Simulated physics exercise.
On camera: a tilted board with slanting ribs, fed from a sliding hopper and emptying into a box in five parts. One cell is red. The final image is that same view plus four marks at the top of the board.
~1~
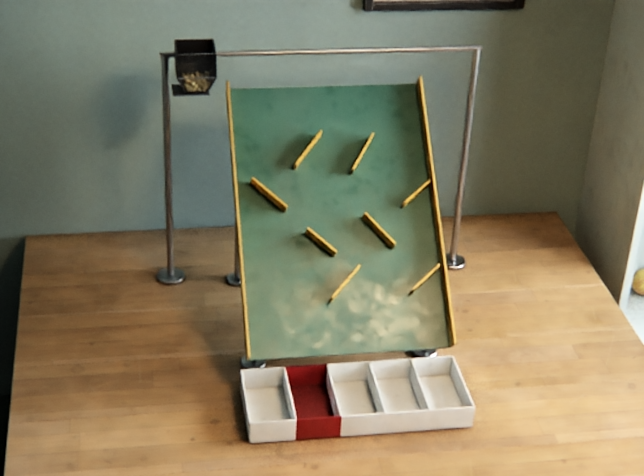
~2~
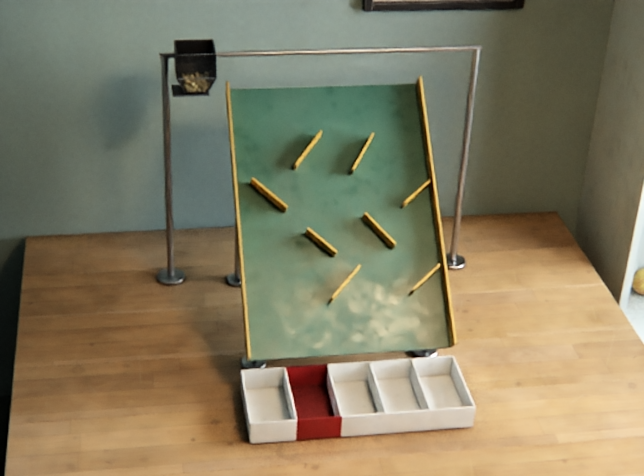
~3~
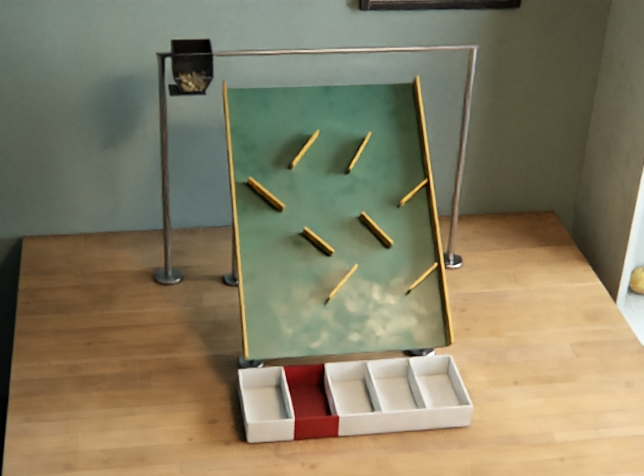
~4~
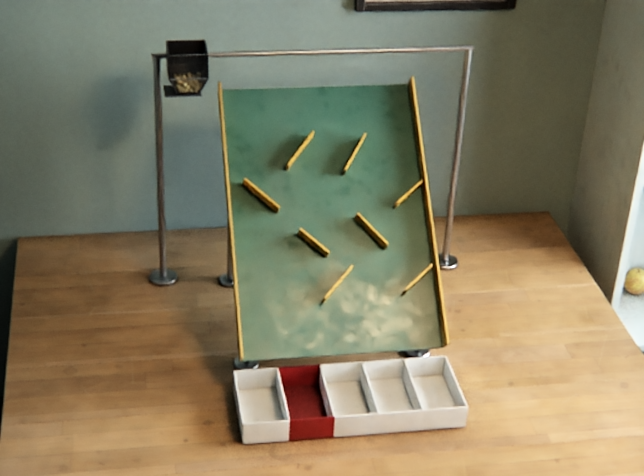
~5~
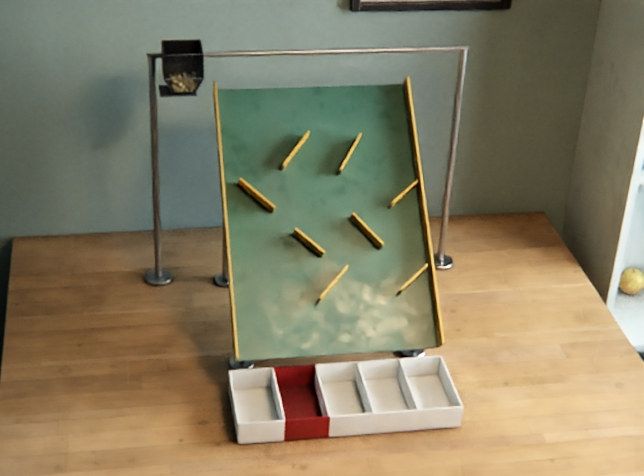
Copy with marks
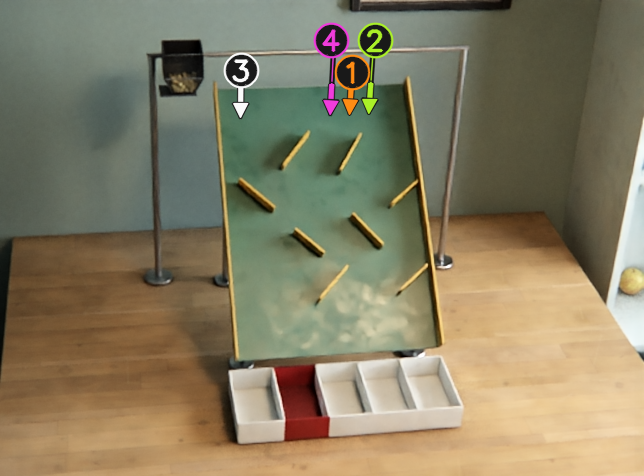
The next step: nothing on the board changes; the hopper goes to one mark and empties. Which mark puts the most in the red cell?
The answer is mark 4.
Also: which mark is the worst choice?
Here it is mark 2.
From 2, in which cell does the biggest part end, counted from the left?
The fourth from the left.
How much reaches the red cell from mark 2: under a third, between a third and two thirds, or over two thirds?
Under a third.
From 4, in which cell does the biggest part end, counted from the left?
The second.
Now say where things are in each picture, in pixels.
In the first frame, hopper near (195, 82), soya beans, door shut.
In the second frame, ribs (296, 164) to (322, 130), (353, 169) to (374, 133), (252, 178) to (287, 207).
In the third frame, ribs (402, 202) to (428, 179), (305, 227) to (334, 251), (362, 212) to (393, 243).
In the fourth frame, ribs (325, 298) to (353, 266), (406, 290) to (433, 264).
In the fifth frame, red cell near (307, 427), number 2 of 5 from the left.
On the marked copy, mark 1 meets the board at (349, 109); mark 2 meets the board at (369, 108); mark 3 meets the board at (240, 112); mark 4 meets the board at (330, 109).
For mark 1, close to half in the red cell, close to half in other cells.
For mark 2, a small share in the red cell, the bulk in other cells.
For mark 3, close to half in the red cell, close to half in other cells, only a few outside the box.
For mark 4, close to two thirds in the red cell, close to a third in other cells.
